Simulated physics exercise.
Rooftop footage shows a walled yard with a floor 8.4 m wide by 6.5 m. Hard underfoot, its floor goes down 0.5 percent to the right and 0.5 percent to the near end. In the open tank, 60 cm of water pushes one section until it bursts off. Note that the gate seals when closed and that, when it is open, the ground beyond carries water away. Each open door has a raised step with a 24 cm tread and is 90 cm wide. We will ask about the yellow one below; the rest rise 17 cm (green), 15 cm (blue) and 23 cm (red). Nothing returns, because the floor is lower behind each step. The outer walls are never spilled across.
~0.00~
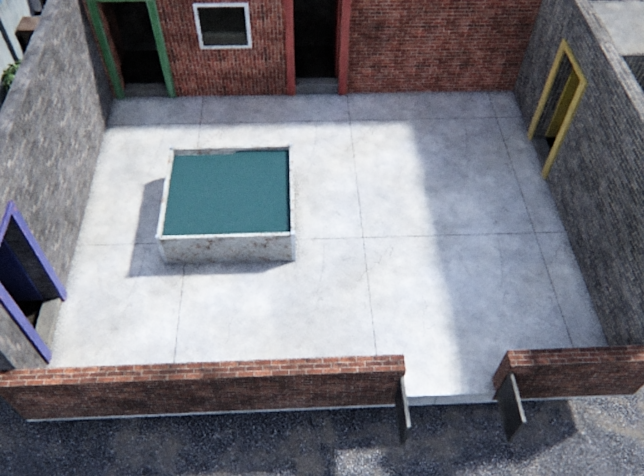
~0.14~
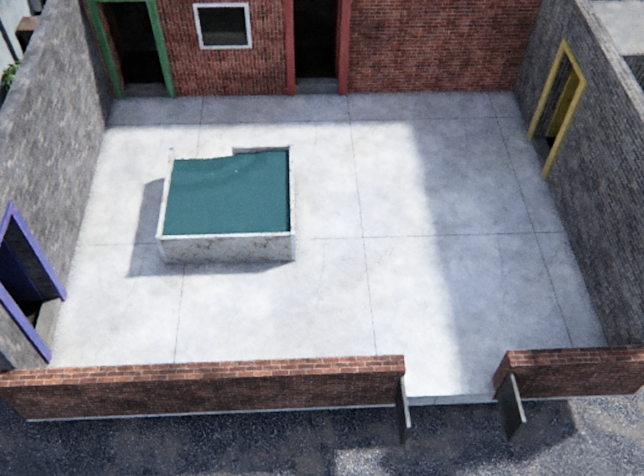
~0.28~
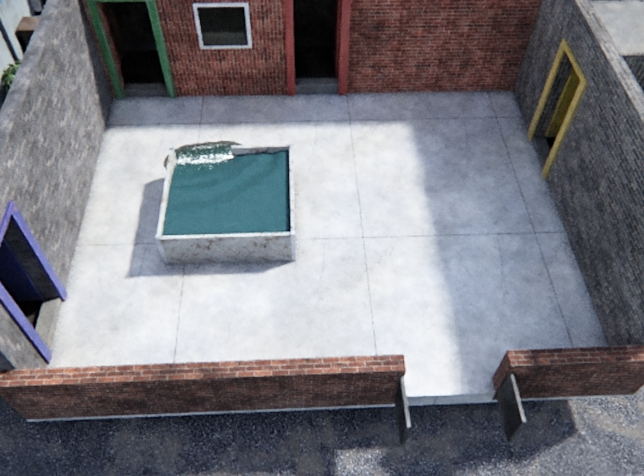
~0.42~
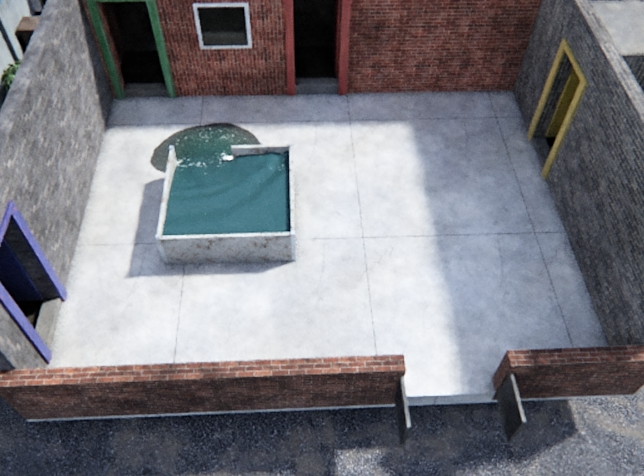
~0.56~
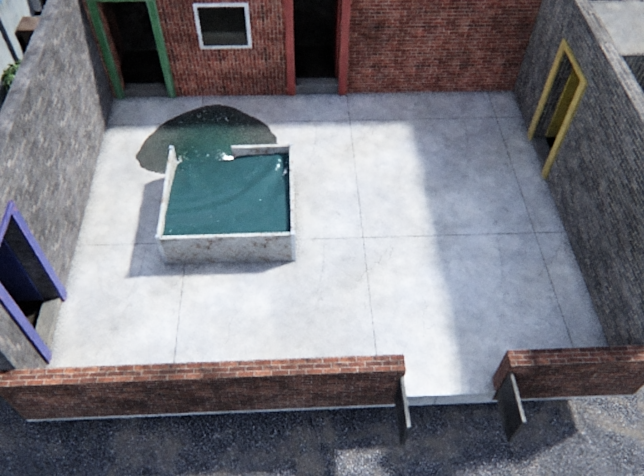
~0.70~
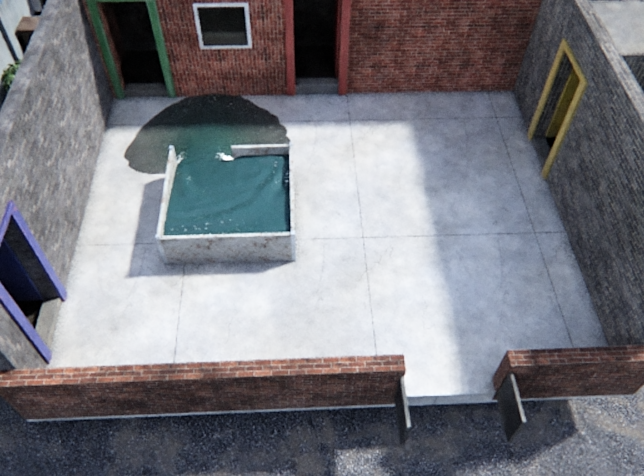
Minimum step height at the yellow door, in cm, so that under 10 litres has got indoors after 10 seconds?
Approx. 7 cm.
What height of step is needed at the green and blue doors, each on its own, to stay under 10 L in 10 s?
About 27 cm at green and 6.0 cm at blue.
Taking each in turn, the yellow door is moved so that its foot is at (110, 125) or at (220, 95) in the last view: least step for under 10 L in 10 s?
22 and 28 cm.
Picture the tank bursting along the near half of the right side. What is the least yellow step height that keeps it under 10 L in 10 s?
Estimate: Near 10.5 cm.
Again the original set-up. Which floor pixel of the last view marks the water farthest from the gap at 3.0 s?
Around (458, 92).
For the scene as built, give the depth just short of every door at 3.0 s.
Lab note, depth in cm: Green 25; blue 0; yellow 0; red 9.
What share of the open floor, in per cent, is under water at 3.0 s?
Close to 25 per cent of it is wet.
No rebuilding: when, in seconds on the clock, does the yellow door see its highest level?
It peaks around 4.5 s.
After 1.4 s water covers 15 % of the floor, deepest (36 cm) near (203, 171); it has not reached the yellow door.
After 3.0 s water covers 25 % of the floor, deepest (28 cm) near (123, 98); it has not reached the yellow door.
After 10.0 s water covers 90 % of the floor, deepest (11 cm) near (608, 361); 7 cm at the yellow door, 0 litres in over its 11 cm step.
At the yellow door as built, the water arrived by 4.3 s and peaked near 10 cm at 4.6 s.
Run again over the same 10 s with other heights there, 15 litres in over 6.5 cm, 6 litres over 7.5 cm. The limit of 10 litres is kept from about 7 cm up.
